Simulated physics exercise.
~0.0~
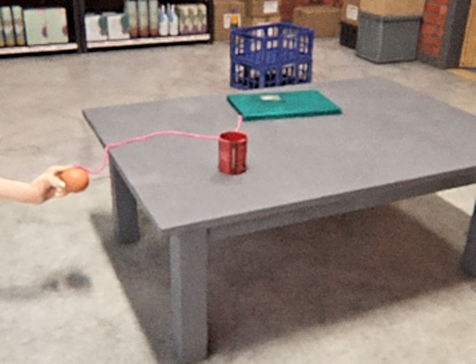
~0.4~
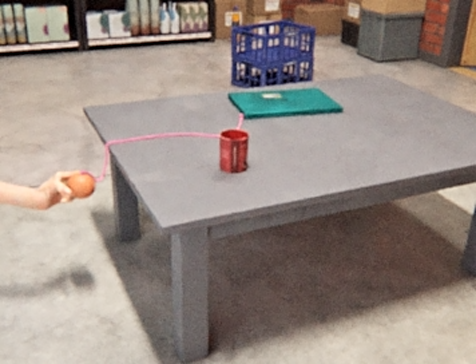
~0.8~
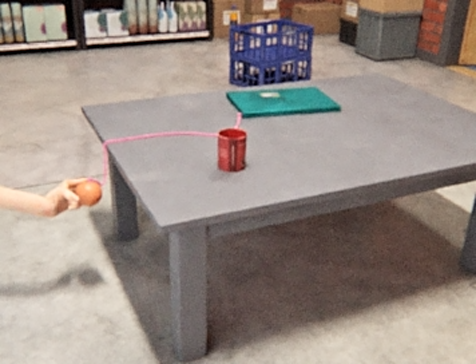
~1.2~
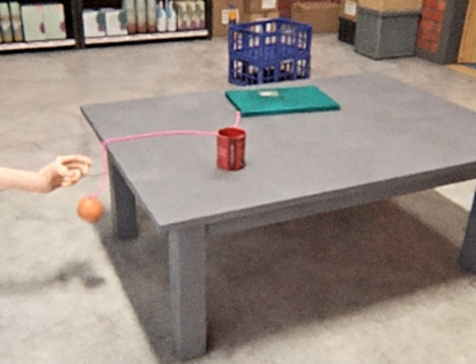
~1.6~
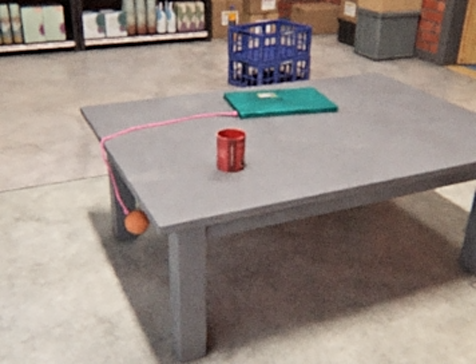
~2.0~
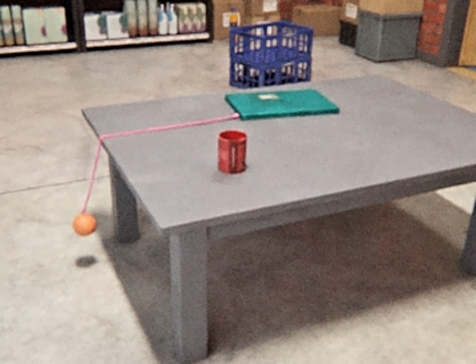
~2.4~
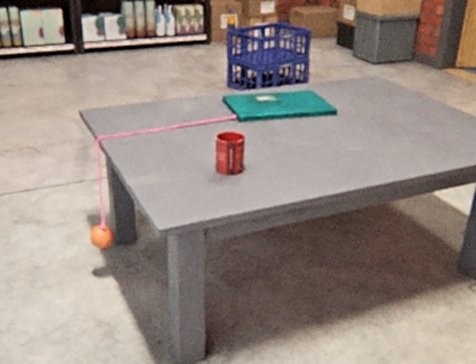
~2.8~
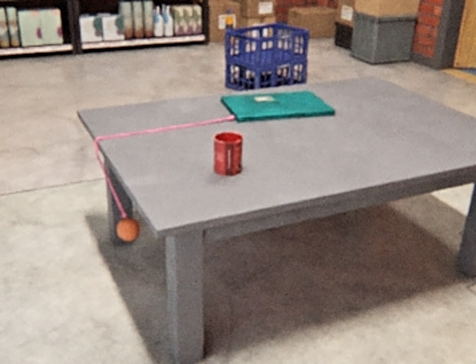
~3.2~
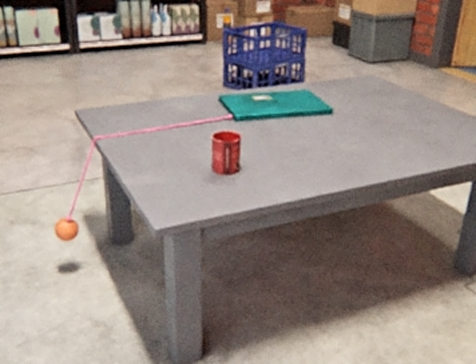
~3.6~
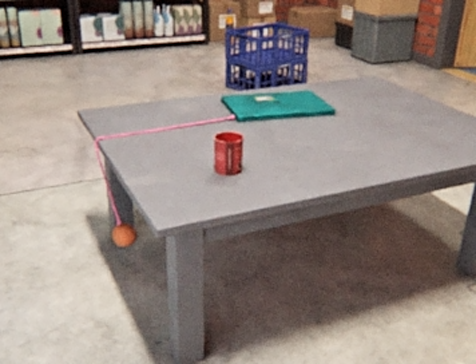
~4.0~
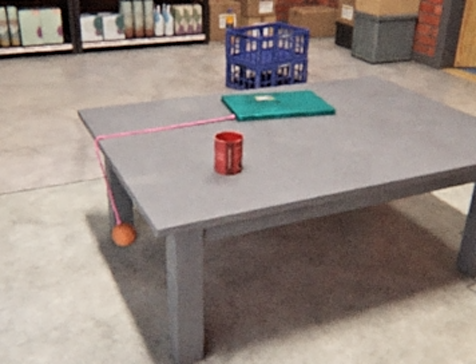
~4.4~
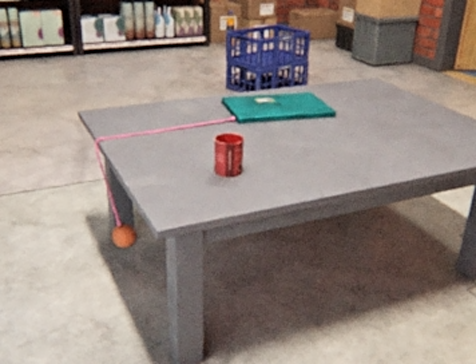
An orange tied to a pink string was lowered past the left end of a gray table by a hand that let go, and it swung back and forth before hanging nearly still, while the red cup and turquoise laptop stayed put on top.
